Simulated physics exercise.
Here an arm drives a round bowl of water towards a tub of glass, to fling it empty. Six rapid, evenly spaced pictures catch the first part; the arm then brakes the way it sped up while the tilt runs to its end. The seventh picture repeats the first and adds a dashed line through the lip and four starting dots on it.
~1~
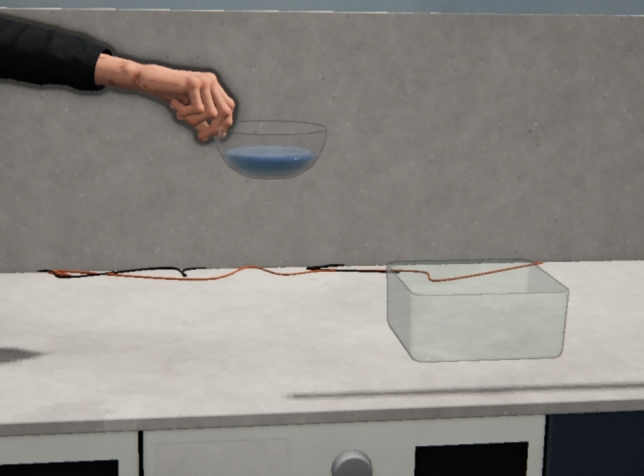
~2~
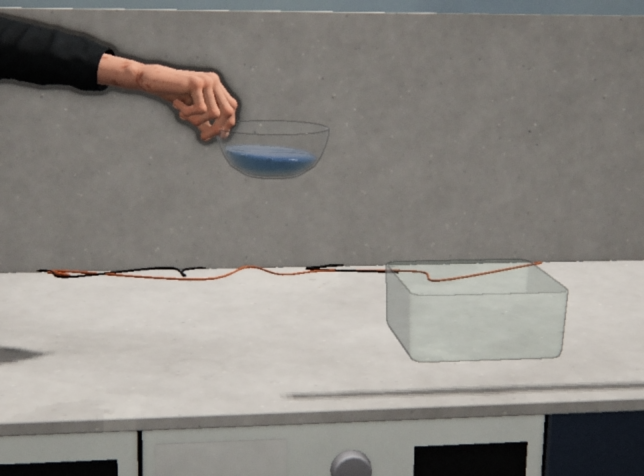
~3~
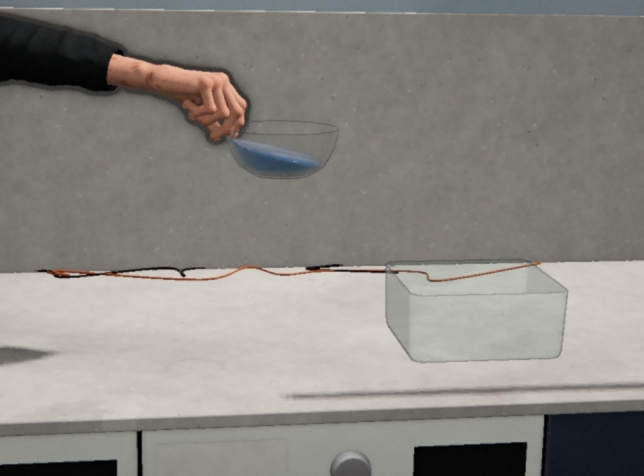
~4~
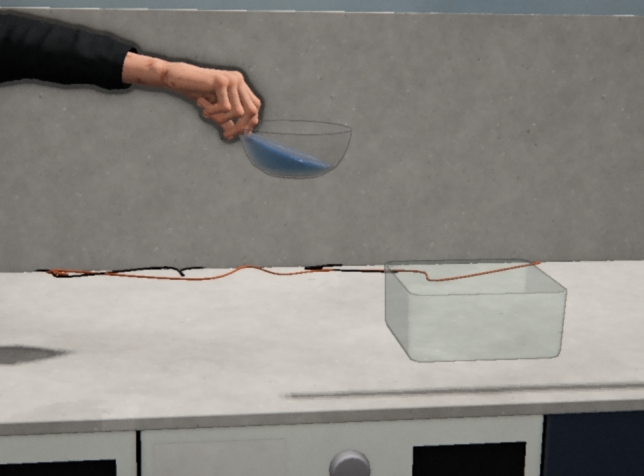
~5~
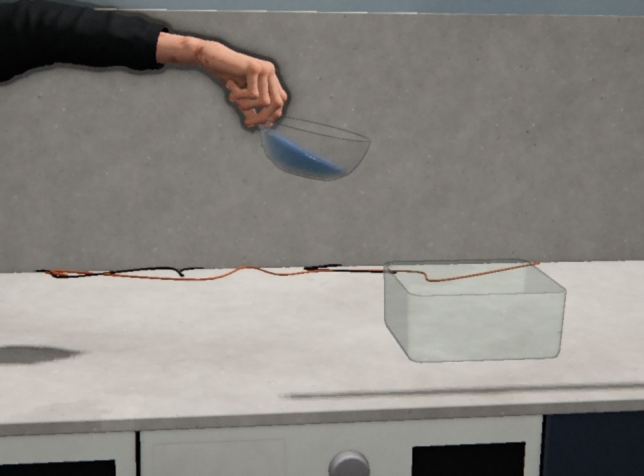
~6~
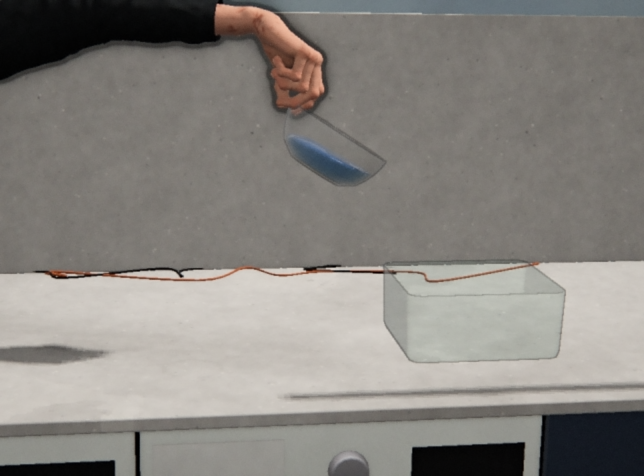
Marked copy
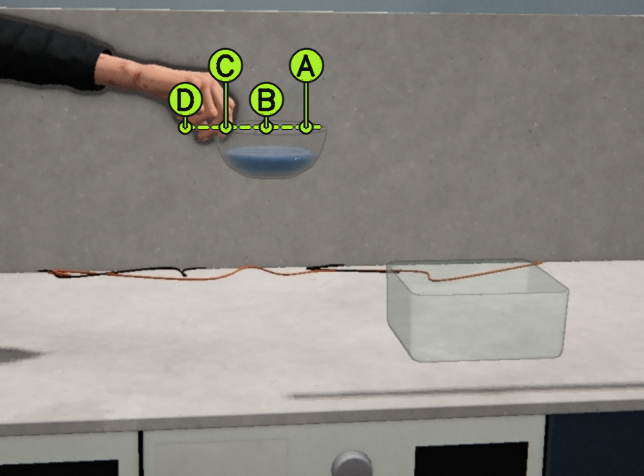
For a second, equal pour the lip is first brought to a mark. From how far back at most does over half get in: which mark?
Place B just does it.
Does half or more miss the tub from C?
Yes.
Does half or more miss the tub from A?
No.
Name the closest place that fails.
Place C.
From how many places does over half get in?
Two of them.
On the marked copy, A at (306, 127); B at (266, 127); C at (225, 127); D at (185, 127).
Choosing A, about 76 % lands in the tub, 7 % falls short and 18 % goes beside or beyond.
Choosing B, about 65 % lands in the tub, 20 % falls short and 14 % goes beside or beyond.
Choosing C, about 21 % lands in the tub, 73 % falls short and 5 % goes beside or beyond.
Choosing D, about 0 % lands in the tub, 99 % falls short.
